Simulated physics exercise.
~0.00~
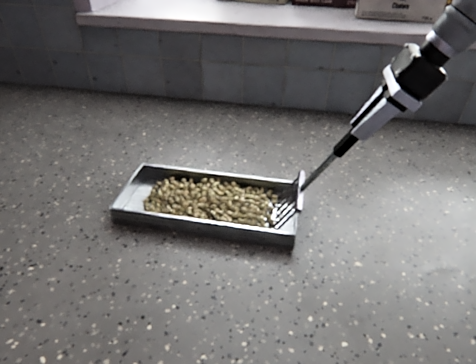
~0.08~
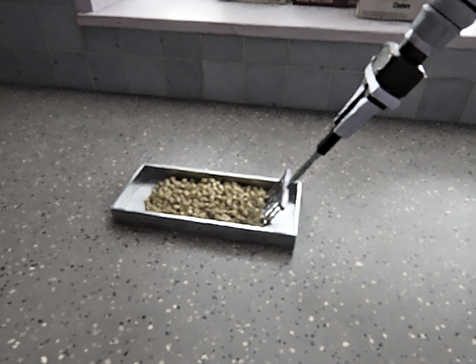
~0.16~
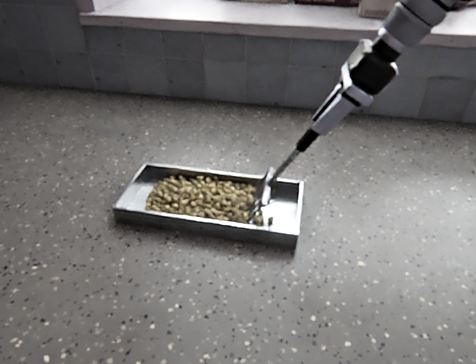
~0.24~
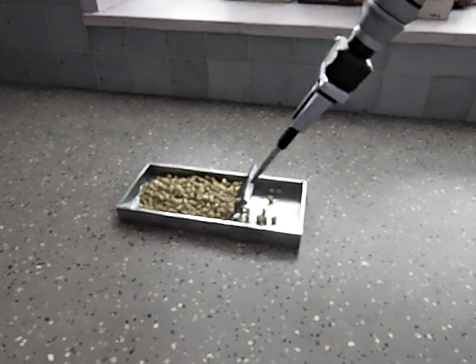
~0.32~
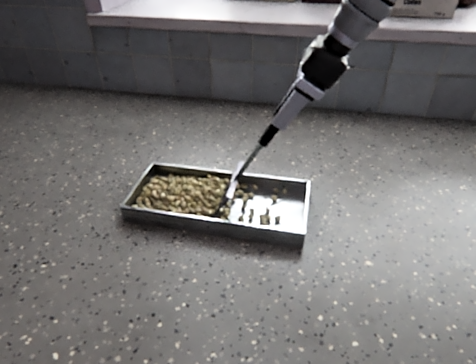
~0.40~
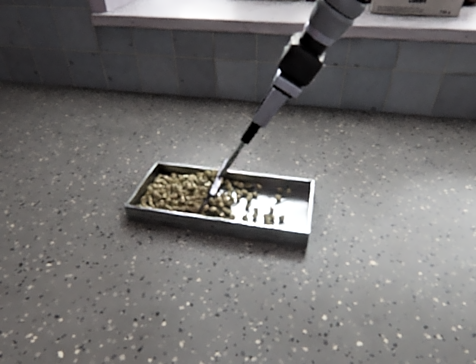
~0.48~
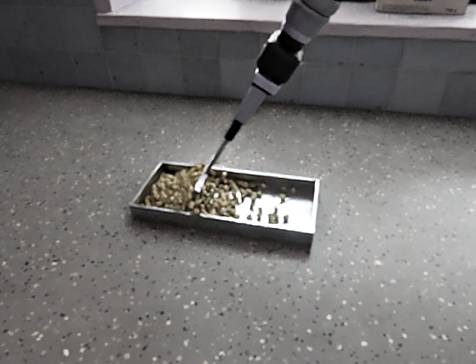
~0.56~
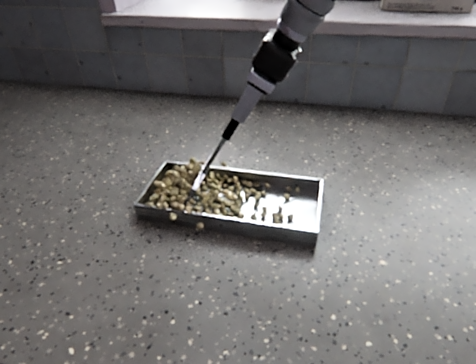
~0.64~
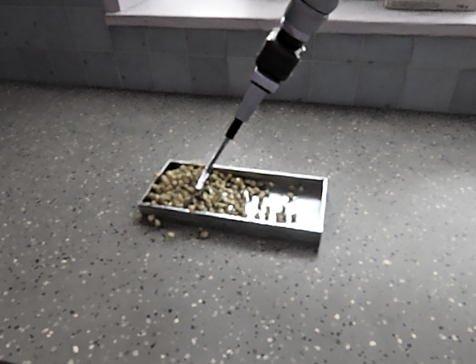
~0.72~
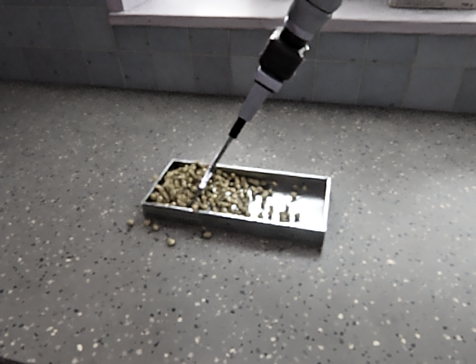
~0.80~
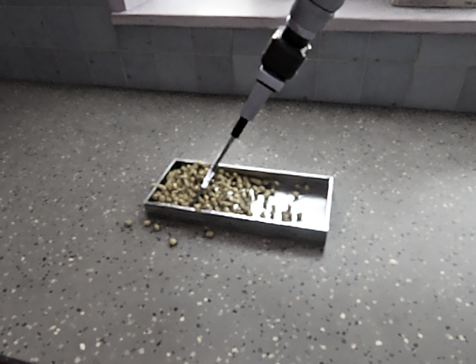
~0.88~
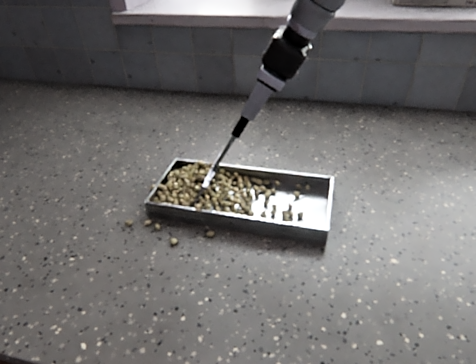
Robot arm dragging a comb leftward through dried beans in a shallow metal trough, heaping them and spilling a few onto the speckled counter.
